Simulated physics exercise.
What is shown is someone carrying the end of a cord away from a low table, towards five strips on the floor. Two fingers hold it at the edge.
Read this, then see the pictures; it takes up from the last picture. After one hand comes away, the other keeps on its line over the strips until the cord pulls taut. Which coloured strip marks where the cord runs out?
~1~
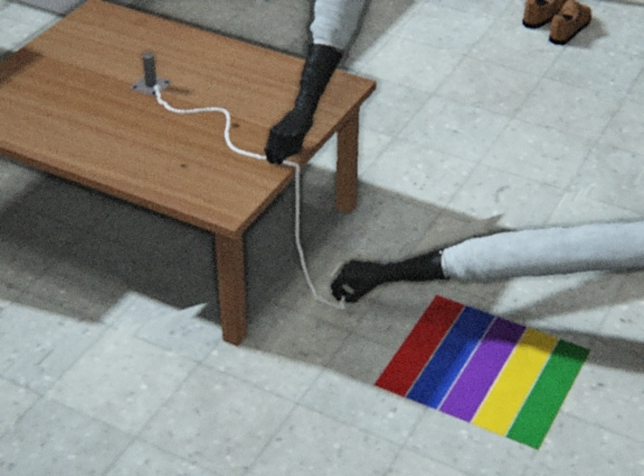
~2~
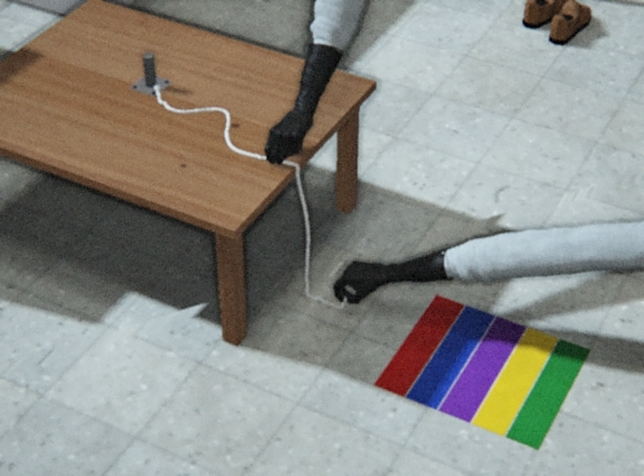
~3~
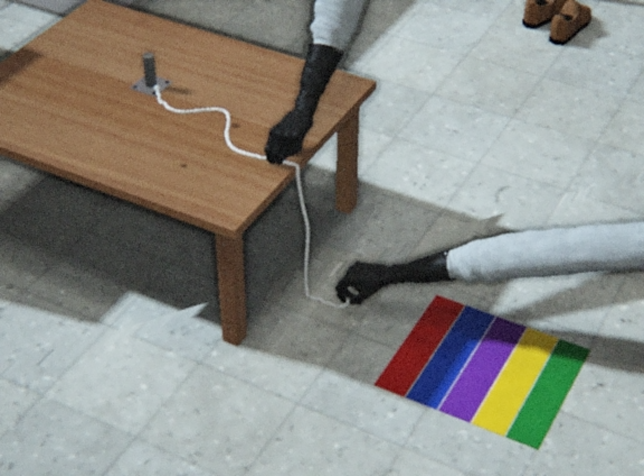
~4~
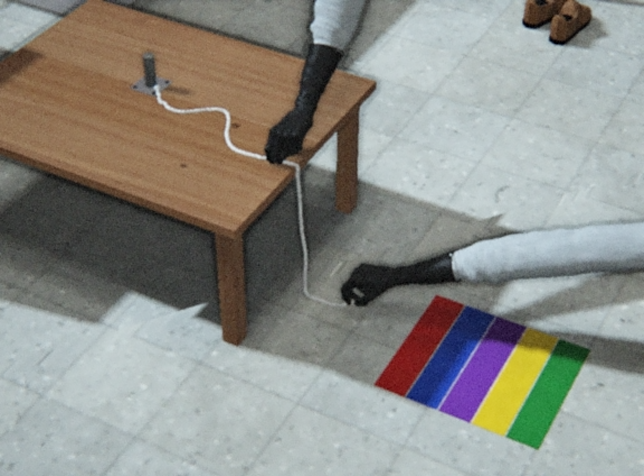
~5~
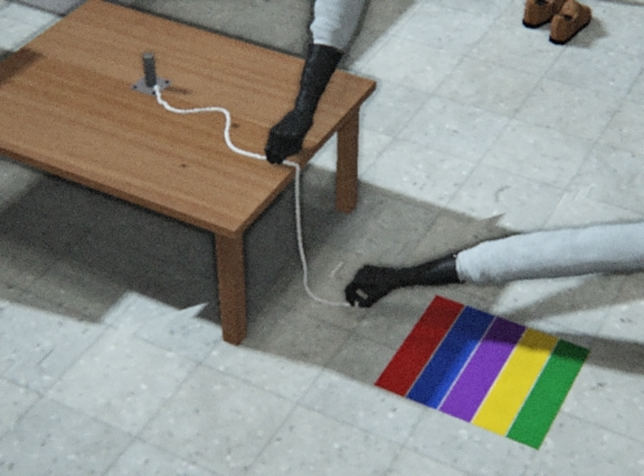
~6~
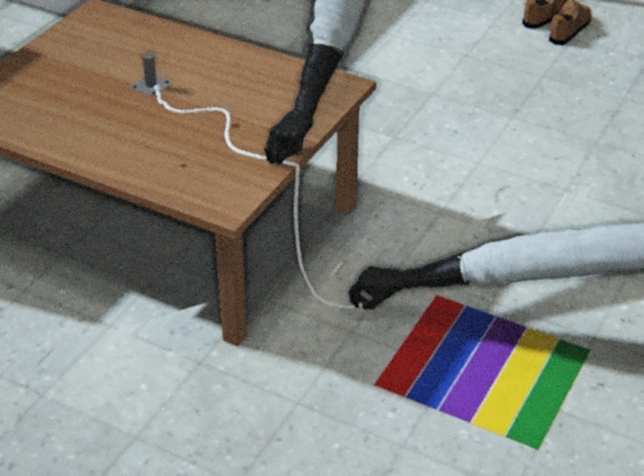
Purple.
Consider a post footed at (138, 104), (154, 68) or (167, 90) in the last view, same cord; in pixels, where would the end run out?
Close to (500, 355), (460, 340) and (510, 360) in that order.
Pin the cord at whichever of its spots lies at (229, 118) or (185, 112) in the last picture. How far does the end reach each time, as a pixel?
First try at (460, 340), second at (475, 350).
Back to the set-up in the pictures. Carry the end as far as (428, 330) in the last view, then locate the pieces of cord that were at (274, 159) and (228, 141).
First at (300, 180), next at (266, 147).
Early on, end near (427, 330); over red.
Midway, end near (465, 344); over blue.
At the end of the slack, end near (489, 353); over purple. It halts on the purple strip.
